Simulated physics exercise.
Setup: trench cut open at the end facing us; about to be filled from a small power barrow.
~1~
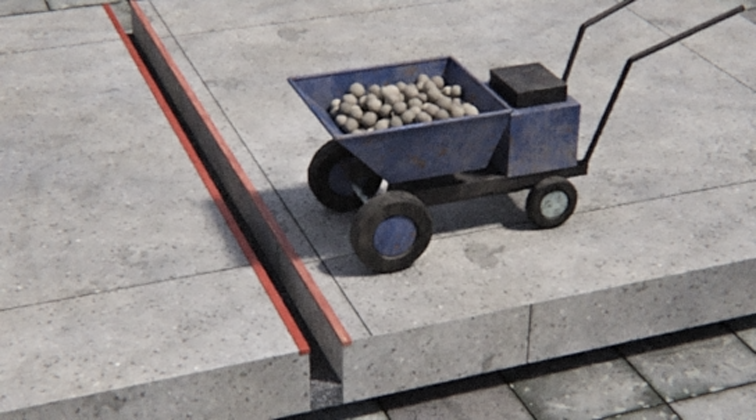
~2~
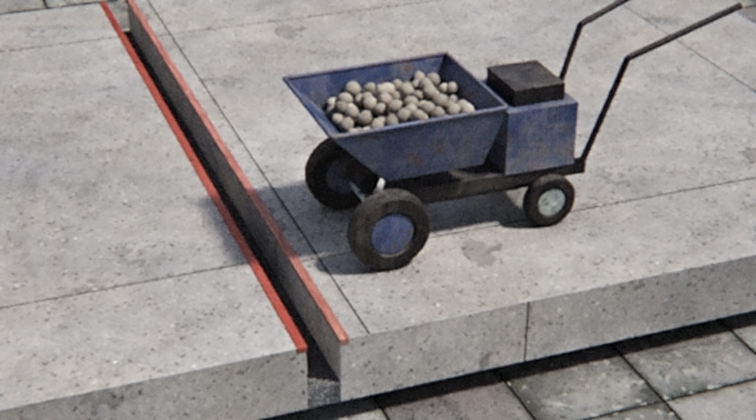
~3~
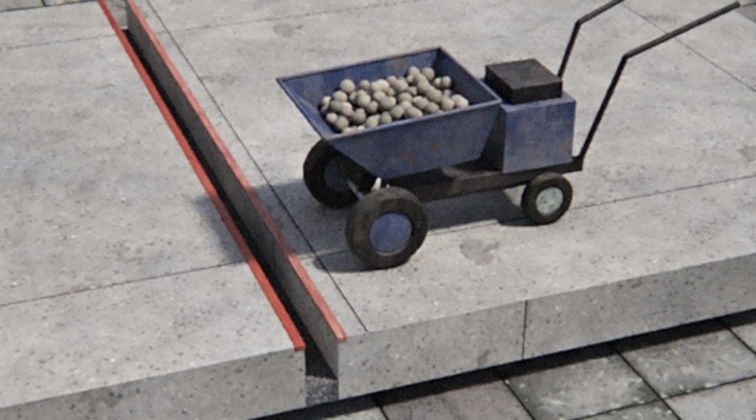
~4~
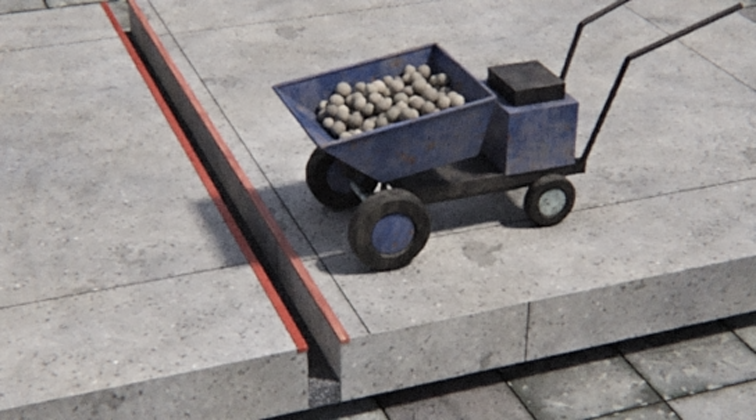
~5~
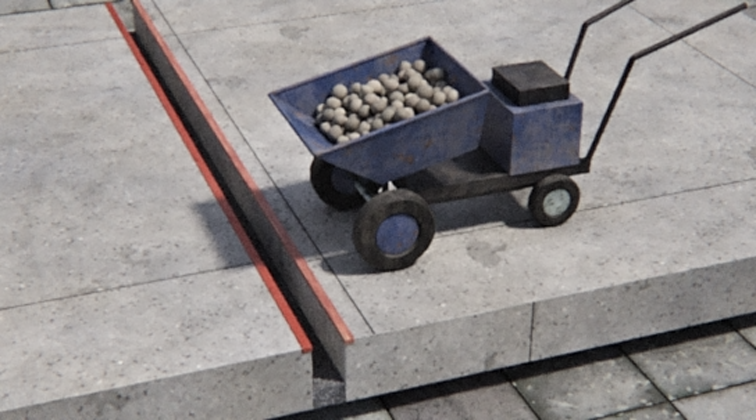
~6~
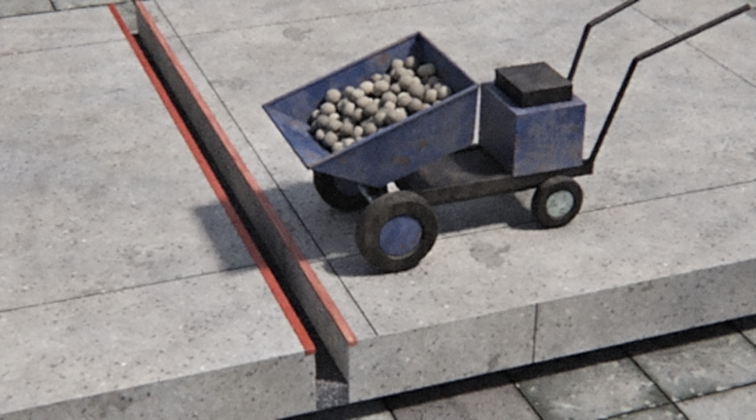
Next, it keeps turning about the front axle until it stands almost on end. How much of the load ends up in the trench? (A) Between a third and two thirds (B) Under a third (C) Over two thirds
Under a third.
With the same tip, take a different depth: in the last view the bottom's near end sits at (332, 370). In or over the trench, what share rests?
The share would be around 0 per cent.
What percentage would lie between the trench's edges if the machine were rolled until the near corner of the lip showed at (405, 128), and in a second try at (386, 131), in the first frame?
You'd get around 50 in a hundred, then 50 in a hundred.
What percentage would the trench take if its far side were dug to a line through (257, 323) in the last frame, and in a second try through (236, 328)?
In order: 60 per cent, then 90 per cent.
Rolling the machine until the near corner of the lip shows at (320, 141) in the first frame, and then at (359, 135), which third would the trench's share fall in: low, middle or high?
At the first stop the answer is under a third, and at the second it is below one third.
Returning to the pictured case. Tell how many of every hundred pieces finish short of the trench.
Share of load: Near 0 %.
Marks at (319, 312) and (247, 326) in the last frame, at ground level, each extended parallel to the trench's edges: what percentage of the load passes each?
Estimate, first then second: 70 %, 40 %.
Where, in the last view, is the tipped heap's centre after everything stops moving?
About (204, 262).
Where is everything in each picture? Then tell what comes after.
Lip of the skip near (336, 139), level; top of the load near (415, 106), river pebbles; first edge of the trench near (327, 309); far edge near (286, 317), the trench under half as wide as the skip, and about as deep as wide, in the first picture.
Lip of the skip near (332, 138), level; top of the load near (411, 103), in the second picture.
Lip of the skip near (325, 140), tipped barely; top of the load near (405, 100), in the third picture.
Lip of the skip near (320, 147), tipped a little; top of the load near (414, 103), in the fourth picture.
Lip of the skip near (315, 156), tipped a little; top of the load near (424, 98), in the fifth picture.
Lip of the skip near (308, 168), tipped clearly; top of the load near (417, 96); first edge of the trench near (333, 308); far edge near (292, 316), in the sixth picture.
Shortly afterwards, skip tipped steeply; the whole lot in the skip.
Next, skip tipped right over; near two thirds in the skip; near a quarter beyond it; only a few falling.
Some moments later, skip tipped right over; near a quarter in the skip; near two thirds beyond it.
In the end, skip tipped right over; near a quarter in the skip; none at all in or heaped over the trench; near two thirds beyond it.
